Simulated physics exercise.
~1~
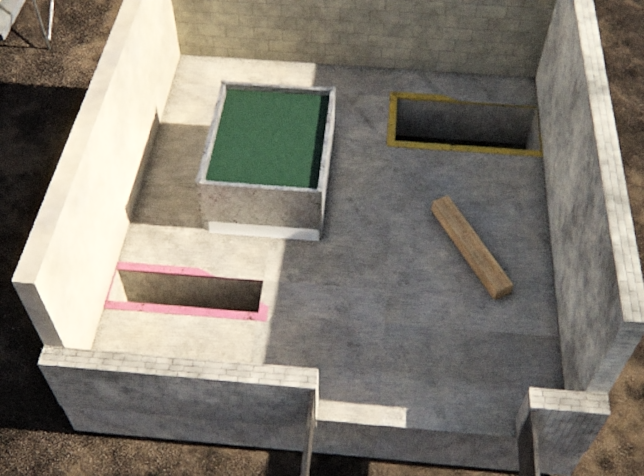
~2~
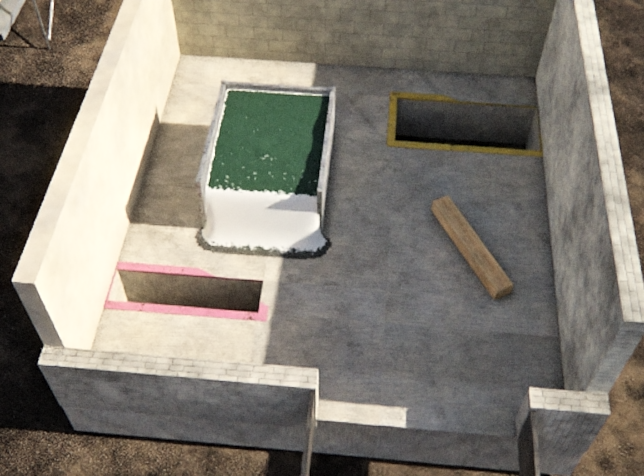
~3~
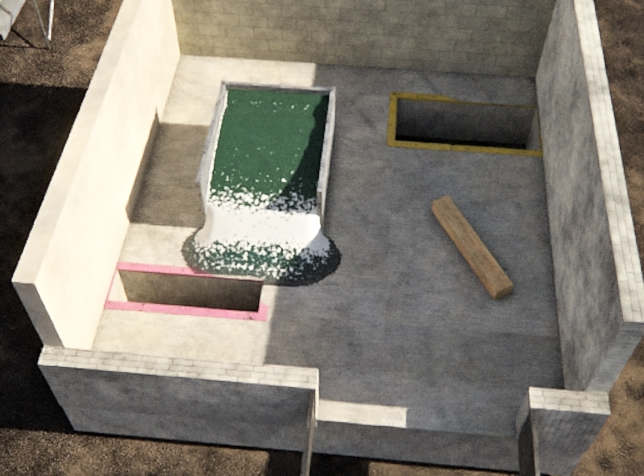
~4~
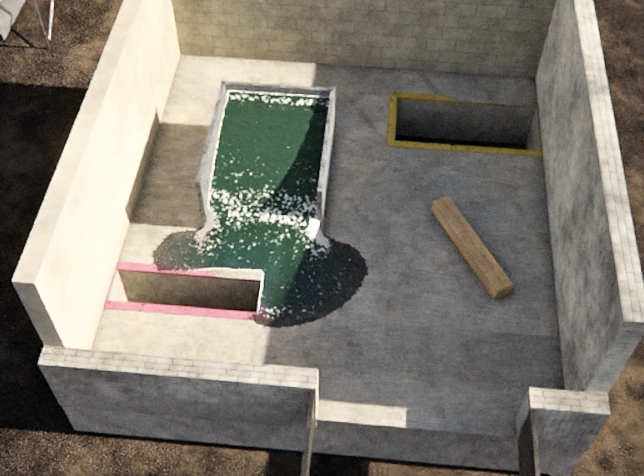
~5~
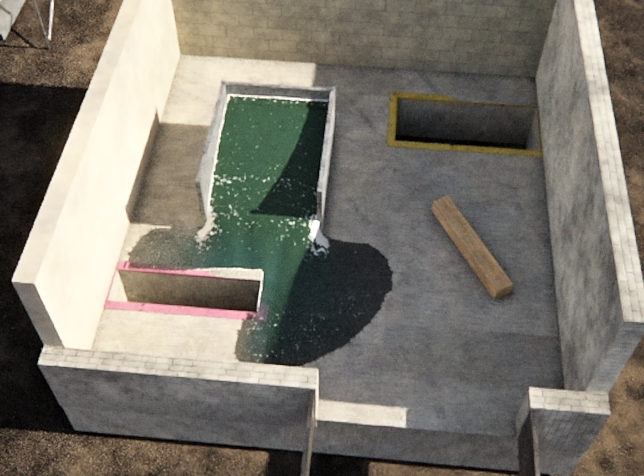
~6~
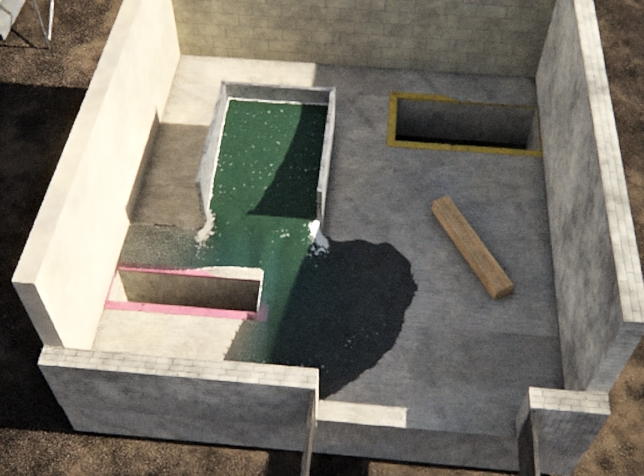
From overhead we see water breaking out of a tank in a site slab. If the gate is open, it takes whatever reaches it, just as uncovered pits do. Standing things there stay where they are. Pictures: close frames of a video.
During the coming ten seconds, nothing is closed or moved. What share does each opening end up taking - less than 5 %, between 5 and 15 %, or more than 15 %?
One by one: As it plays out the gate goes past fifteen per cent; as it plays out the pink pit goes past fifteen per cent; as it plays out the yellow pit never reaches five per cent.
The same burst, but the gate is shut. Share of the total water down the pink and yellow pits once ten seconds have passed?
I'd put pink at 70 per cent and yellow at 6 per cent.
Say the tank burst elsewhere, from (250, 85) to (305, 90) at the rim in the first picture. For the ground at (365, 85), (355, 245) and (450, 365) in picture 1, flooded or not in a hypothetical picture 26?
First point swamped, second point spared, third point spared.
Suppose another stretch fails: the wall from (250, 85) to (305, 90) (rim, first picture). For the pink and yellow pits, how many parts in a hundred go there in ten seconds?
Pink 30 %, yellow 35 %.
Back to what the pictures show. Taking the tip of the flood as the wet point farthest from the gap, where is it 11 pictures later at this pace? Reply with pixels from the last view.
I'd point to (539, 419).
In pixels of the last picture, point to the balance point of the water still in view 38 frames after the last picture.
My pick is pixel (285, 285).
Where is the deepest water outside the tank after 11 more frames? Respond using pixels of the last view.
My best guess is roughly (294, 384).
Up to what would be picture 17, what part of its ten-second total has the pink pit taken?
Something like 60 in a hundred.
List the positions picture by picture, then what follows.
In the first frame, the open tank at (269, 138) is whole and still.
In the second frame, water pours out at (262, 214) and has run to (325, 242).
In the third frame, the front is at (332, 264), out from the gap at (262, 217).
In the fourth frame, the front is at (317, 313), out from the gap at (262, 219).
In the fifth frame, the front is at (276, 365), out from the gap at (262, 220).
In the sixth frame, the front is at a hidden place, out from the gap at (262, 220).
A moment on, water covers 25 % of the floor; the gate 2 %, the pink pit 27 %, the yellow pit 0 %.
Next, water covers 35 % of the floor; the gate 9 %, the pink pit 40 %, the yellow pit 0 %.
Then, water covers 30 % of the floor; the gate 16 %, the pink pit 52 %, the yellow pit 0 %.
Later, water covers 30 % of the floor; the gate 21 %, the pink pit 62 %, the yellow pit 0 %.
In the end, water covers 20 % of the floor; the gate 24 %, the pink pit 67 %, the yellow pit 0 %.
